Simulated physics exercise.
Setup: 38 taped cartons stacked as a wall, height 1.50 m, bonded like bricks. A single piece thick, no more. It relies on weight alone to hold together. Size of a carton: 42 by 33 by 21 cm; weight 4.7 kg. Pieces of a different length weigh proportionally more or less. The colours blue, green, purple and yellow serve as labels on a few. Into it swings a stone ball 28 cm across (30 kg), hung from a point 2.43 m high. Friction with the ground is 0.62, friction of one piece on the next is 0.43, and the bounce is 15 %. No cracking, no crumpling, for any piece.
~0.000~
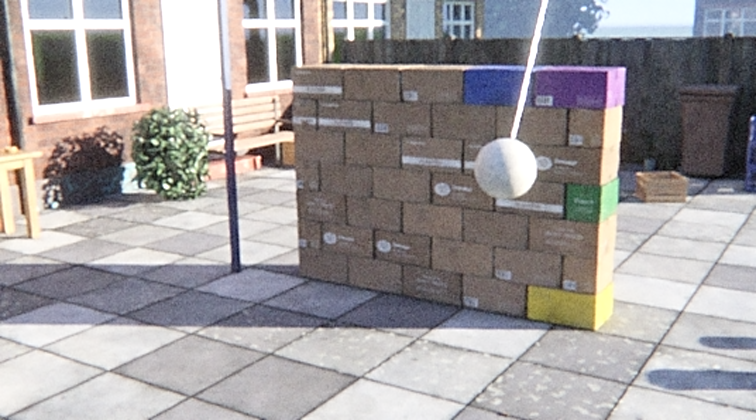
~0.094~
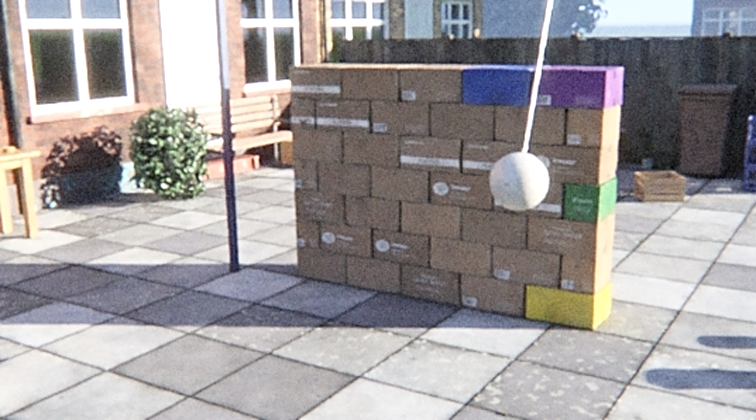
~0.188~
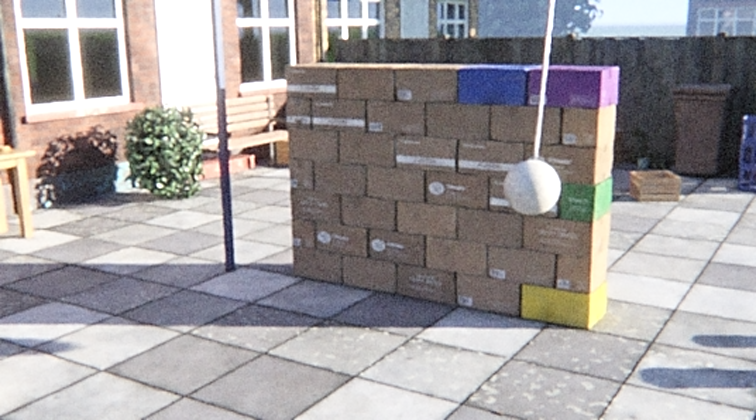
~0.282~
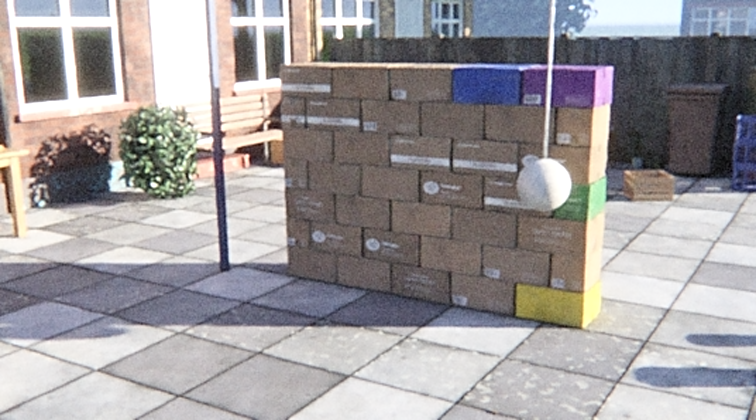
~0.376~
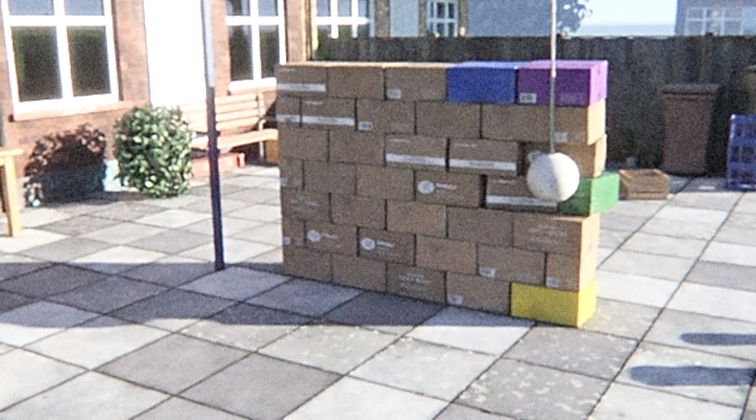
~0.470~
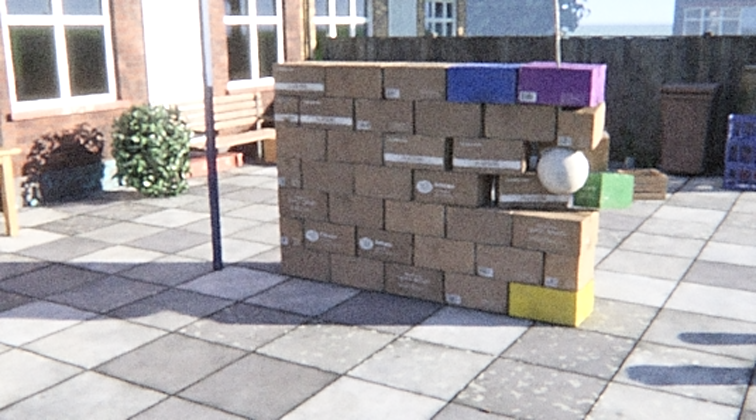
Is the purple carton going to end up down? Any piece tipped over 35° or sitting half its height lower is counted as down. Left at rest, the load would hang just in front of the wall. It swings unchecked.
Yes, it comes down.
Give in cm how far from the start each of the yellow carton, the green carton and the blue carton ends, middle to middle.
The yellow one ends around 0 cm from its start, the green one around 150 cm and the blue one around 10 cm.
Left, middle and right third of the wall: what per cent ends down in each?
In percent, the thirds read 0 on the left, 0 in the middle and 30 on the right.
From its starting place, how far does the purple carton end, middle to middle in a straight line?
About 135 cm from where it started.
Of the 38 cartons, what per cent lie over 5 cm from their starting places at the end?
It is 20 per cent.
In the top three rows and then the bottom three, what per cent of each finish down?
From above it's 20%, from below it's 0%.
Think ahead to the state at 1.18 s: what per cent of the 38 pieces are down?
At that instant, 10 percent.
By 0.70 s, line 19° past plumb; 1 of the 38 cartons down; purple carton tilted 6°; green carton tilted 56°, 38 cm lower.
By 1.18 s, line 13° past plumb; 4 of the 38 cartons down; purple carton tilted 54°, 26 cm lower; green carton upside down.
When it is over (2.3 s), line 18° before plumb; 4 of the 38 cartons down; purple carton 1.28 m lower; green carton upside down; blue carton moved 8 cm. In pixels of the last frame, middles, purple carton near (617, 289), green carton near (648, 251).
